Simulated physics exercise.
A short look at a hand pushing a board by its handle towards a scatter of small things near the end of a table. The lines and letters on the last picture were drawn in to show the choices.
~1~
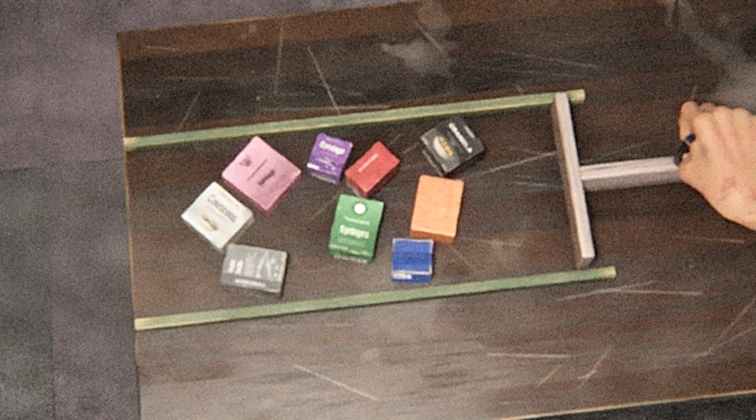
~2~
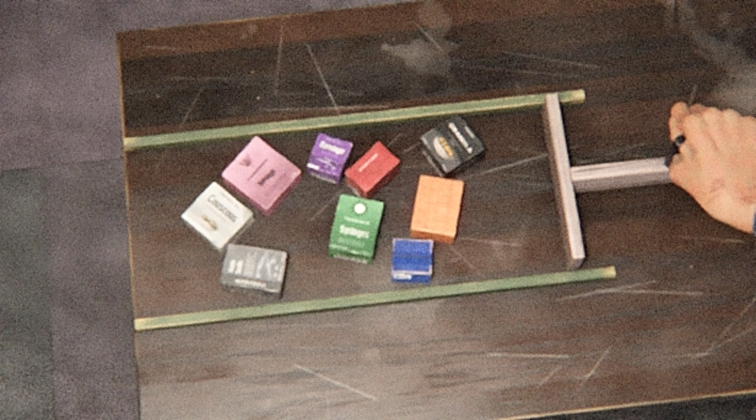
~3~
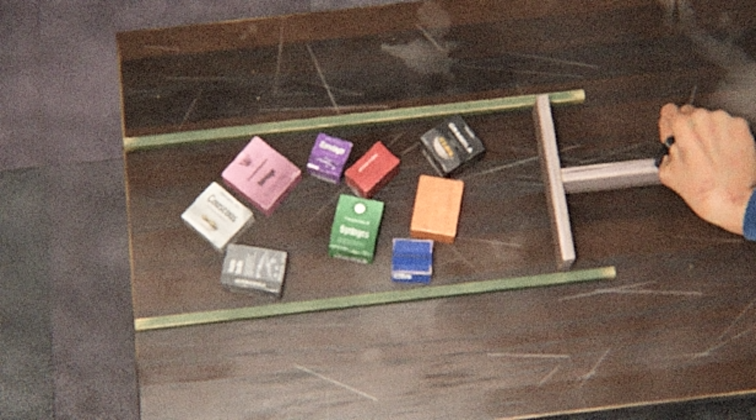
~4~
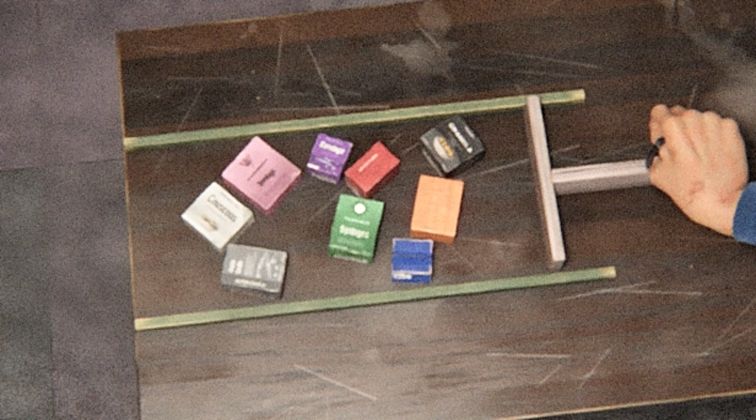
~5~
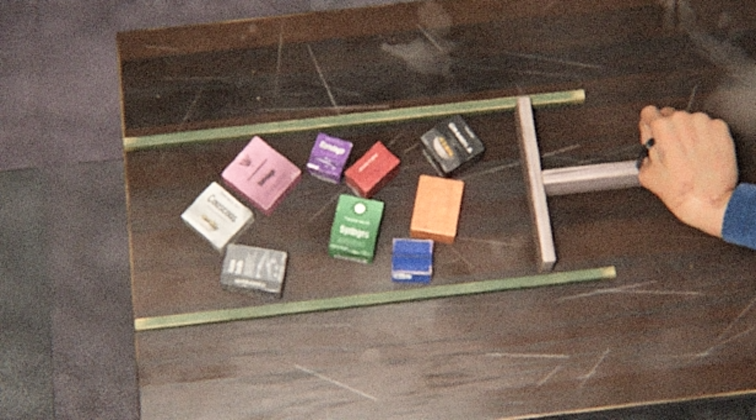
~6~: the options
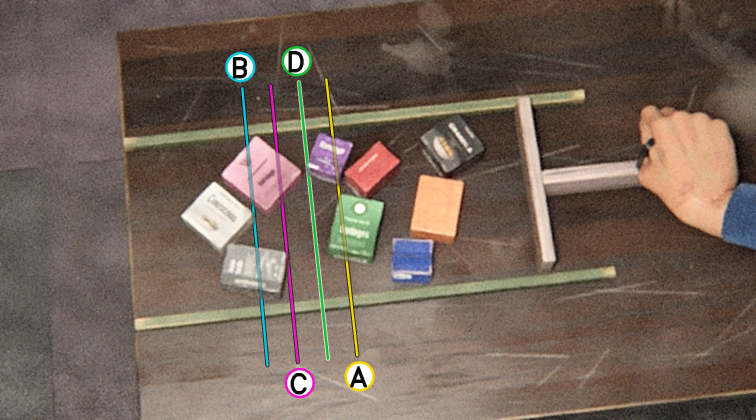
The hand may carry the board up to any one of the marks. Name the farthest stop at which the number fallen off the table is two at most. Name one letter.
No third one falls up to B.
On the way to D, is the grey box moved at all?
By then, yes.
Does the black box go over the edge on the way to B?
No.
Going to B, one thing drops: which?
The white packet goes over.
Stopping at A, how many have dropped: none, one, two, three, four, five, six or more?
In all, none.
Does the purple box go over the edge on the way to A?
No.
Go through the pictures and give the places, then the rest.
The first picture shows purple box (330, 159); grey box (255, 272); red packet (372, 173).
The second picture shows board (565, 174); pink box (262, 177).
The third picture shows board (555, 175); green box (356, 229).
The fourth picture shows board (546, 176); white packet (218, 219).
The fifth picture shows board (536, 177); purple box (330, 159); grey box (255, 272); red packet (372, 173).
On the marked copy, A at (341, 213); B at (254, 222); C at (284, 219); D at (313, 216).
Taking B. A third of the way, board (435, 188); black box (397, 145); purple box (324, 158).
Two thirds of the way, board (334, 199); white packet (180, 235); grey box (215, 281).
When it is over, board (257, 208); white packet over the edge; grey box (140, 296); one fallen.
As for the rest, A is within the limit but short; C is within the limit but short; D is within the limit but short.
